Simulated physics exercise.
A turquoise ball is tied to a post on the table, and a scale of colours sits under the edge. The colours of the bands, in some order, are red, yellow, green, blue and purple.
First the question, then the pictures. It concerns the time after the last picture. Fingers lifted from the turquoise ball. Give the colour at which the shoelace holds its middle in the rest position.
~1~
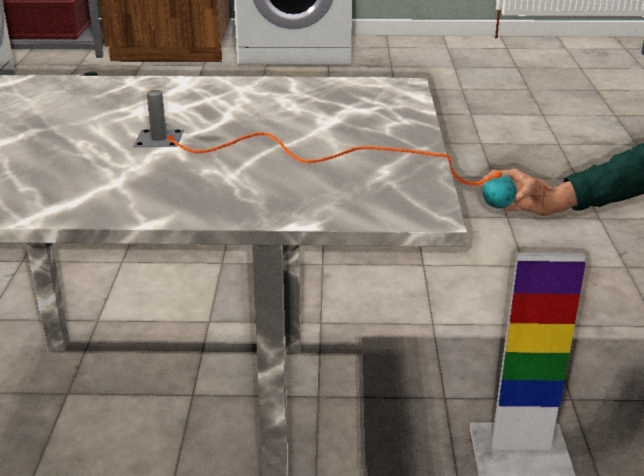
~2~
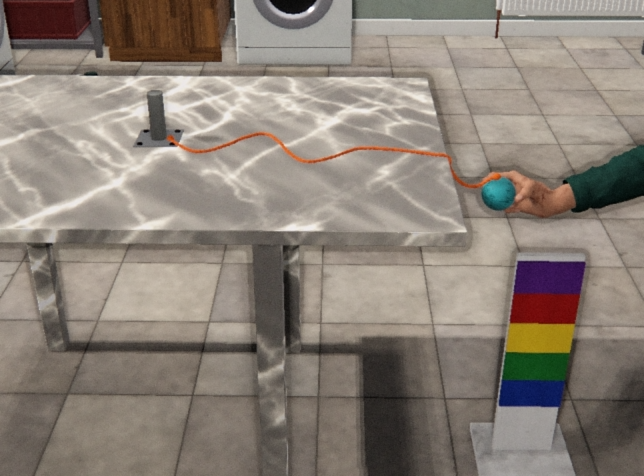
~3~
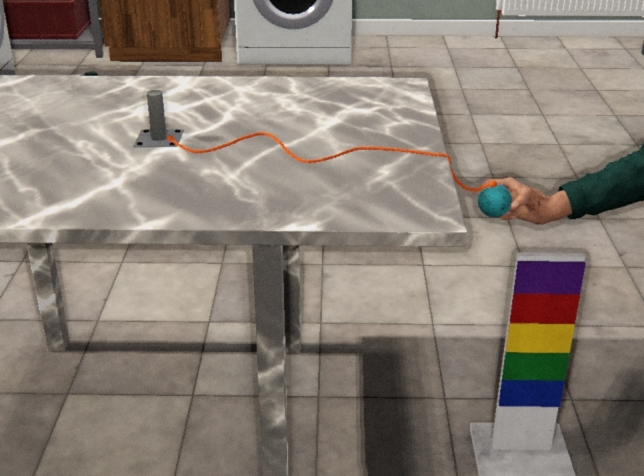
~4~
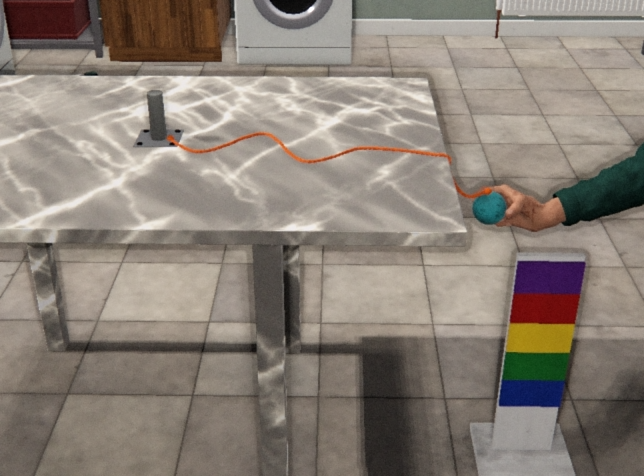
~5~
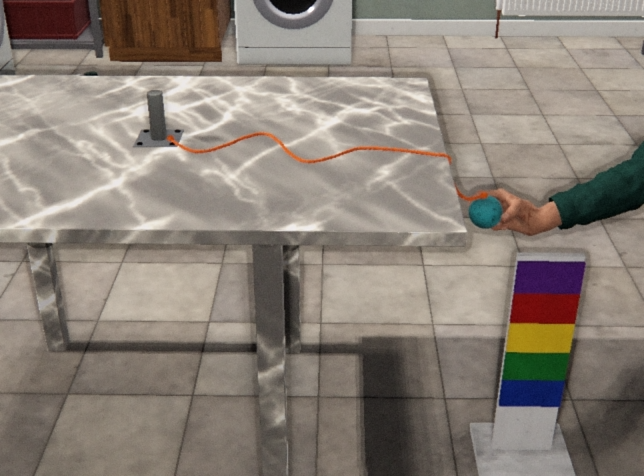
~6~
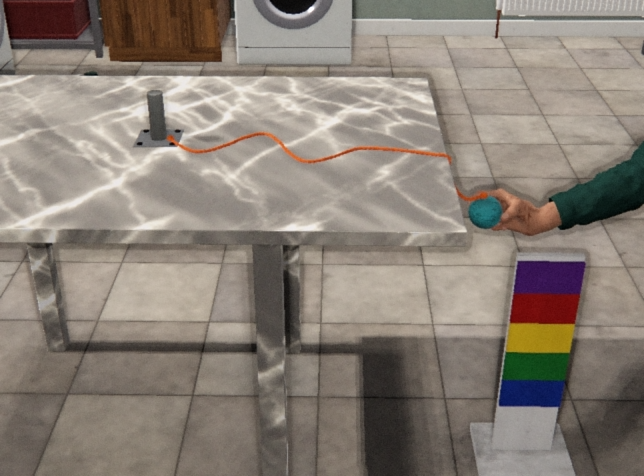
The shoelace holds it at red.
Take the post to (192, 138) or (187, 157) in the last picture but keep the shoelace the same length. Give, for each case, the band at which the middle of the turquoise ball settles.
Yellow; yellow.
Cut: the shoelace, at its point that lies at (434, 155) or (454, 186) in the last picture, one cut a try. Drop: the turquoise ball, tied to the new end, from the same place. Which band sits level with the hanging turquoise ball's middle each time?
First try: Above them all; second try: Purple.
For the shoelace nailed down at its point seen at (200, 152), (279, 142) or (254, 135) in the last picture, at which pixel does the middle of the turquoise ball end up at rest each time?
For the three tries you'd see (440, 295), (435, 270) and (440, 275).
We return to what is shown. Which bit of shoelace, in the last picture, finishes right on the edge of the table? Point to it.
Spot: Approx. (367, 148).
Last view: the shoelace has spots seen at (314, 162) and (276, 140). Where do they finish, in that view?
At (384, 151), then (315, 147).
Soon after, ball near (432, 288); level with red.
Then, ball near (448, 300); level with red.
At rest, ball near (442, 301); level with red. Its middle rests at the red band.
